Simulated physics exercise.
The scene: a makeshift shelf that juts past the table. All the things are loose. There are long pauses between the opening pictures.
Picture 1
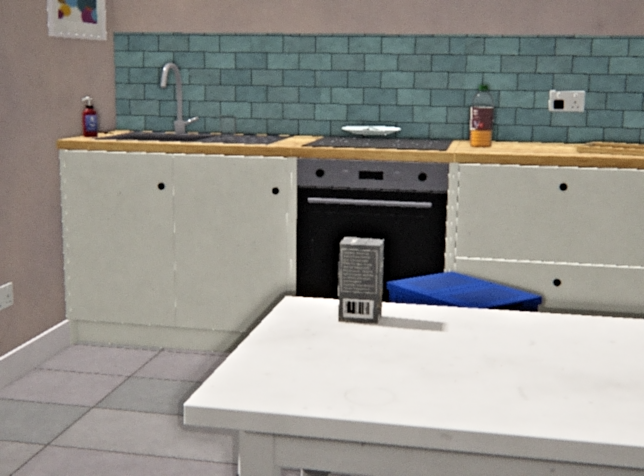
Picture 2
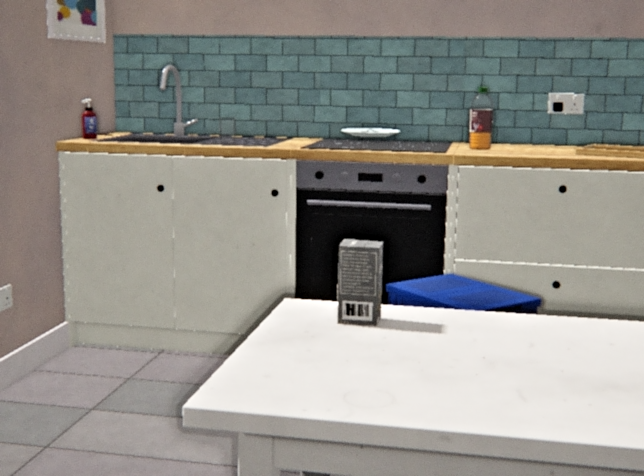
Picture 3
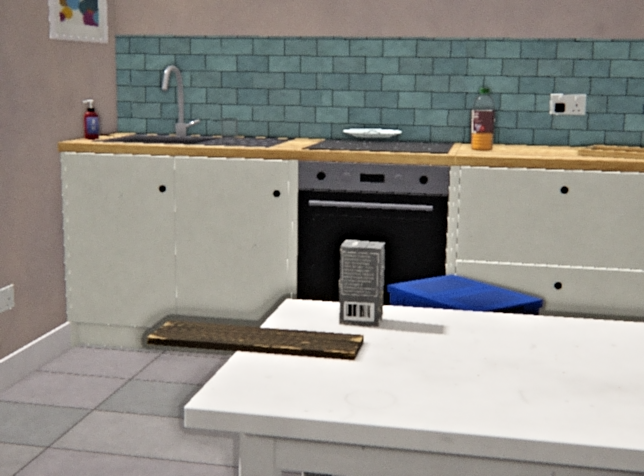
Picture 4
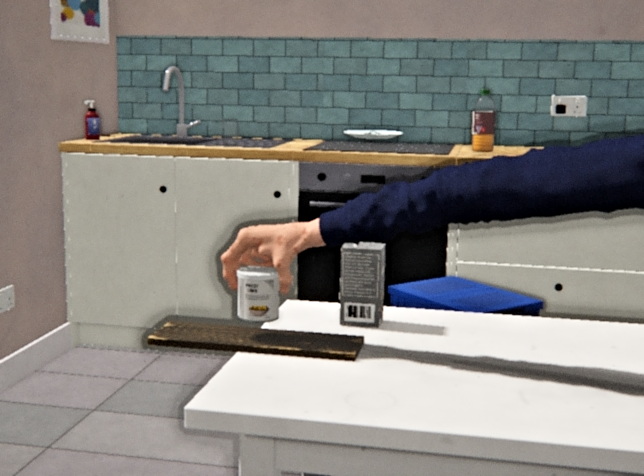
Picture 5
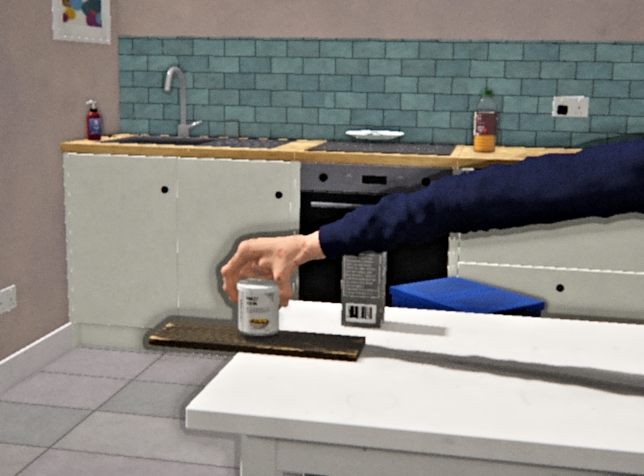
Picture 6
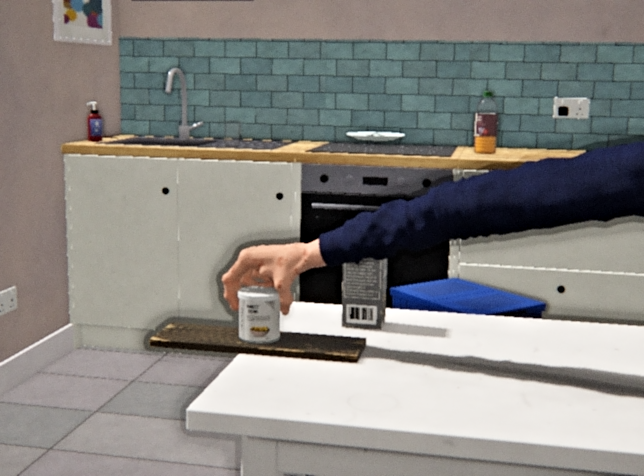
A hand in a dark blue sleeve lowering a white tin onto a dark wooden board at a white table's edge, still gripping it.
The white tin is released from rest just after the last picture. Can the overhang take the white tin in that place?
In the end the plank holds.
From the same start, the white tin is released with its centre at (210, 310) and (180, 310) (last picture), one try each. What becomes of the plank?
First, it goes over; second, it tips off the edge.
Then, 0.20 s later than the last frame, all is still.
Then, 0.50 s later than the last frame, white tin resting near (260, 315).
When it is over, all 3 as before. End places, in pixels of the last picture, white tin near (260, 315). The plank keeps its balance.
